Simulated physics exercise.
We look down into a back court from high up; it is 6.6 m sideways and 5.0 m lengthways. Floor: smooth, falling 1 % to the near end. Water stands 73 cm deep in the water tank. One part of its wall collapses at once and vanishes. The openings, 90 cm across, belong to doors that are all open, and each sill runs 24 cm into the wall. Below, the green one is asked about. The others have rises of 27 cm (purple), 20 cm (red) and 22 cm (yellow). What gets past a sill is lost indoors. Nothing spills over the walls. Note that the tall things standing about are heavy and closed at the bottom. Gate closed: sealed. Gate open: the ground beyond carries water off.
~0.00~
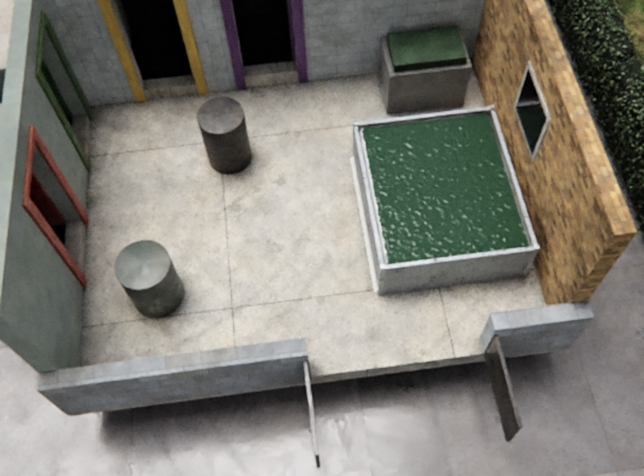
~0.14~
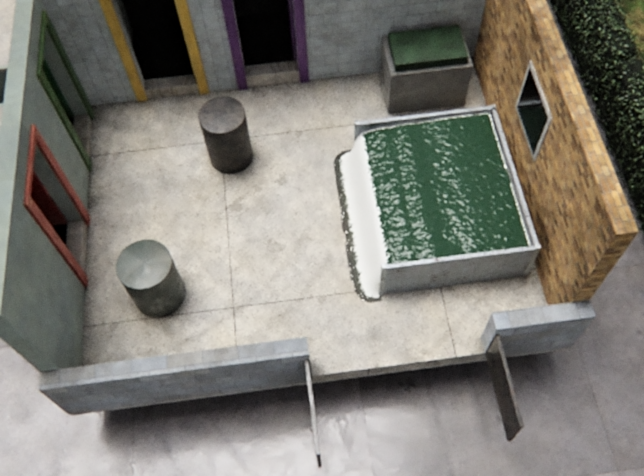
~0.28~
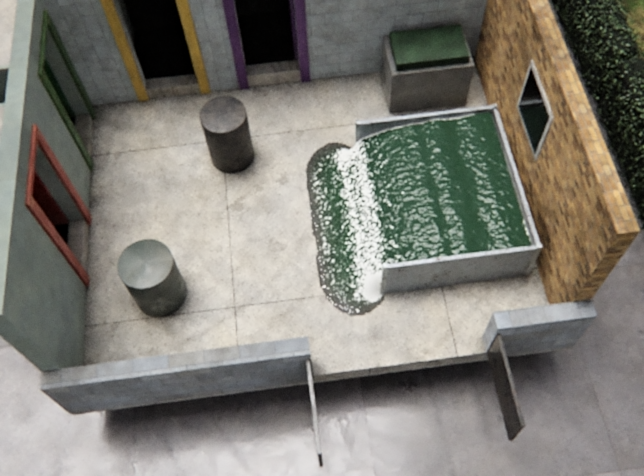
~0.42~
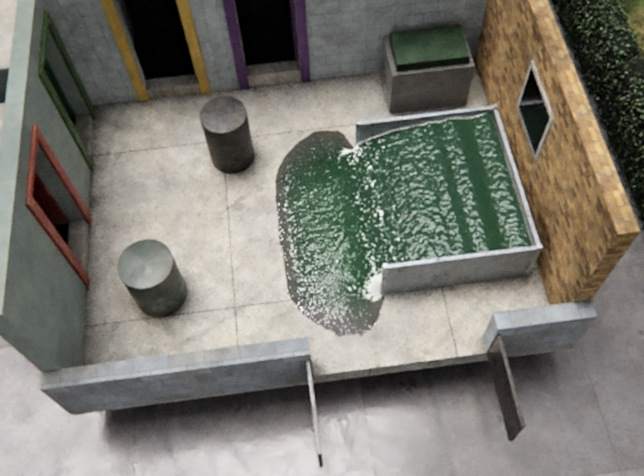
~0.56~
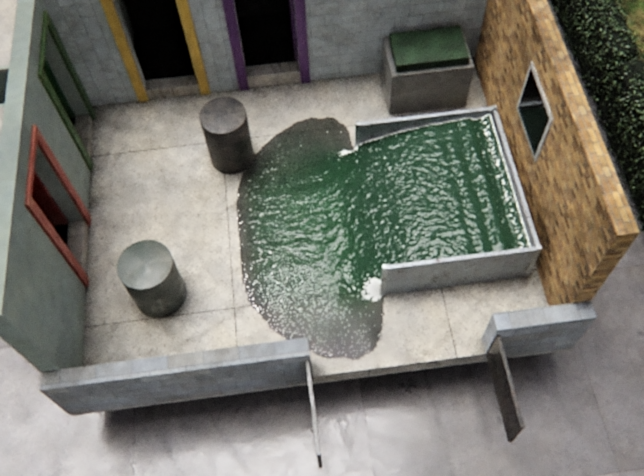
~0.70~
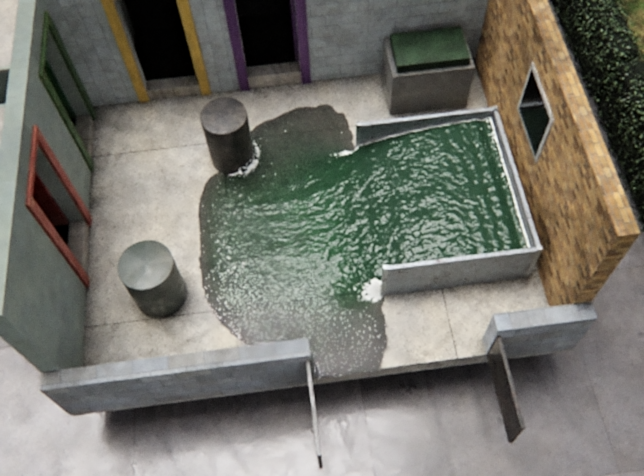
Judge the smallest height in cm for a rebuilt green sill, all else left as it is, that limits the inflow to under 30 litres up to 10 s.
Roughly 21 cm at the least.
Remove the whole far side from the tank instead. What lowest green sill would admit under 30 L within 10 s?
Then 28 cm.
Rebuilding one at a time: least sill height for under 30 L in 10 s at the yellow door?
For yellow: Close to 14.5 cm.
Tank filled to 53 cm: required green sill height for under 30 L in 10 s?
Some 13.0 cm.
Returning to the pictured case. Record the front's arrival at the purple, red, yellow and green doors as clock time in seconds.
Purple = 1.3 s, red = 1.1 s, yellow = 1.5 s, green = 1.8 s.
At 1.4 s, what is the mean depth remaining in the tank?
On average, around 36 cm.
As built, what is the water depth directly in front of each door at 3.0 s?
Lab note, cm: Purple 12; red 36; yellow 7; green 14.
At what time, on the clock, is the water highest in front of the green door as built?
That happens close to 5.0 s on the clock.
After 1.4 s water covers 60 % of the floor, deepest (38 cm) near (89, 251); it has not reached the green door.
After 3.0 s water covers 70 % of the floor, deepest (46 cm) near (87, 305); 14 cm at the green door, 0 litres in over its 16 cm sill.
After 10.0 s water covers 95 % of the floor, deepest (18 cm) near (479, 136); 5 cm at the green door, 73 litres in over its 16 cm sill.
At the green door as built, the water arrived by 1.8 s and peaked near 25 cm at 5.2 s.
With a sill of 19 cm, 46 litres would have come in within the 10 s; with 26 cm, 10 litres. So under 30 litres takes about 21 cm.
